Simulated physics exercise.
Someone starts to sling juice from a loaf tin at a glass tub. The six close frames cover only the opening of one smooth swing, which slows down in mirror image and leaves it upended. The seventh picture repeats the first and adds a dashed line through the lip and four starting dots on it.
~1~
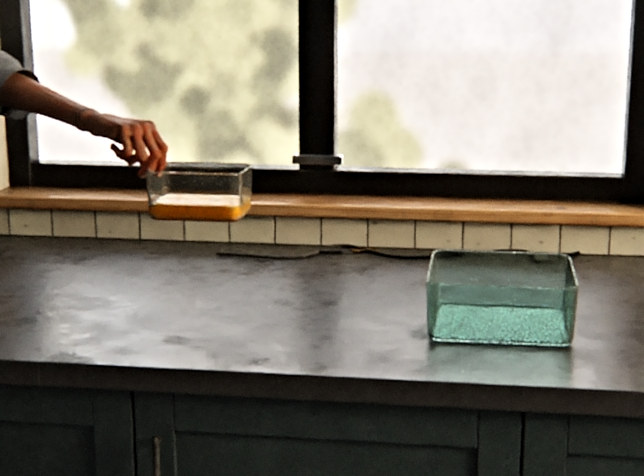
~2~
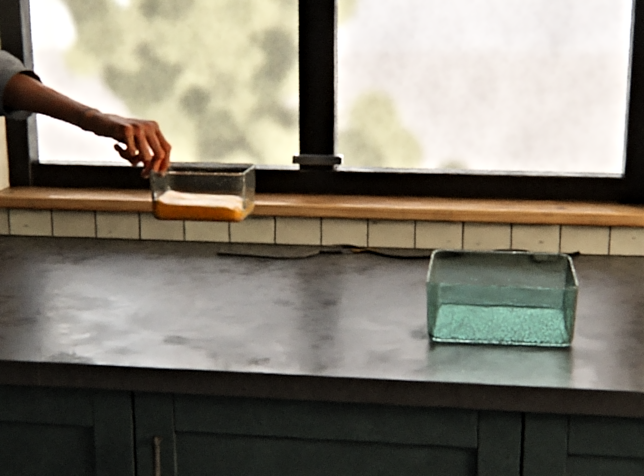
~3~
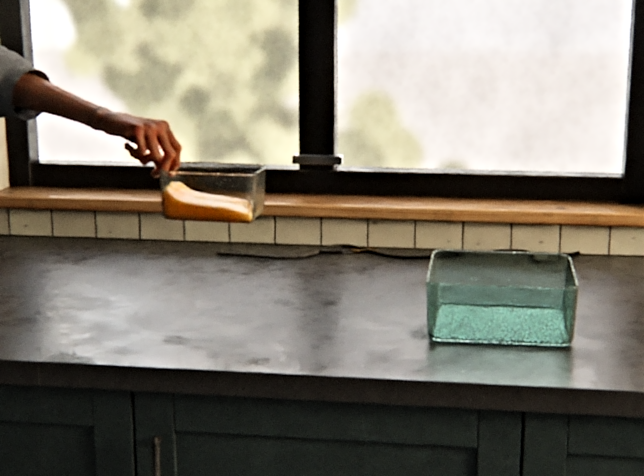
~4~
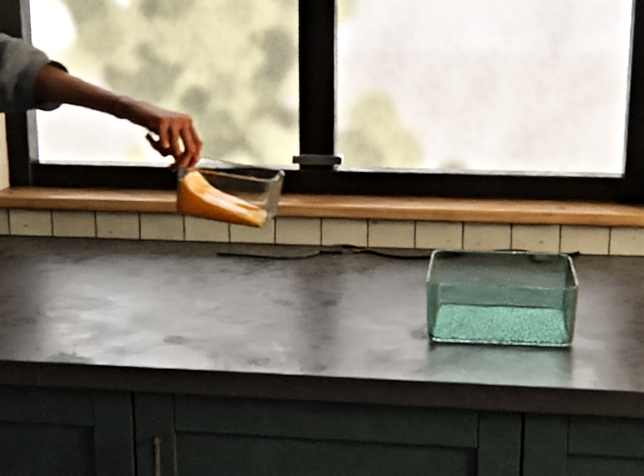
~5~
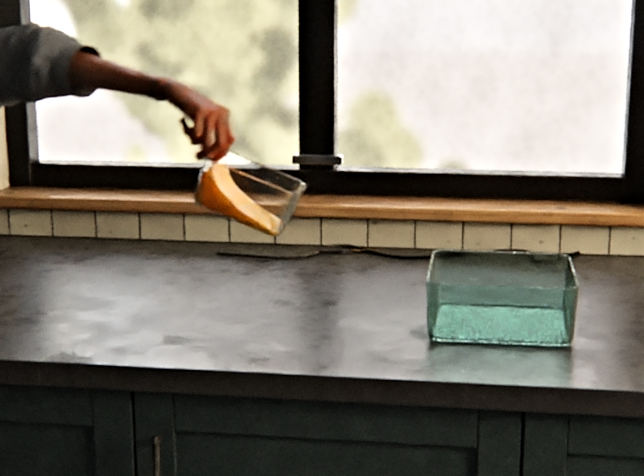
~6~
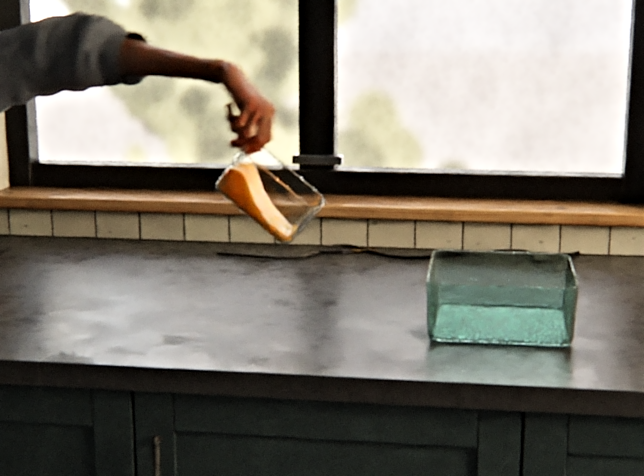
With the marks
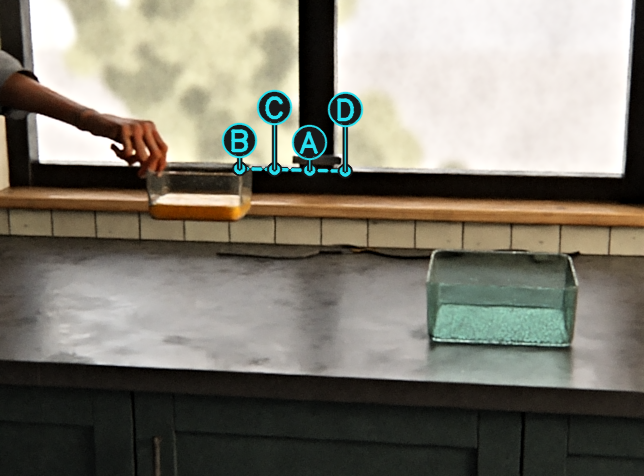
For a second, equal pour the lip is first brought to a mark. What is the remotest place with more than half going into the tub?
The limit is A.
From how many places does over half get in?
Two.
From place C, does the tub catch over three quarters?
No.
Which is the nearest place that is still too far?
That would be C.
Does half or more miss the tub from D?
No, that is safe.
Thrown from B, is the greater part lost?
Yes.
On the marked copy, A at (309, 170); B at (239, 168); C at (274, 169); D at (345, 171).
With A, about 82 % lands in the tub, 12 % falls short and 6 % goes beside or beyond.
With B, about 10 % lands in the tub, 85 % falls short and 5 % goes beside or beyond.
With C, about 26 % lands in the tub, 69 % falls short and 5 % goes beside or beyond.
With D, about 92 % lands in the tub, 2 % falls short and 6 % goes beside or beyond.
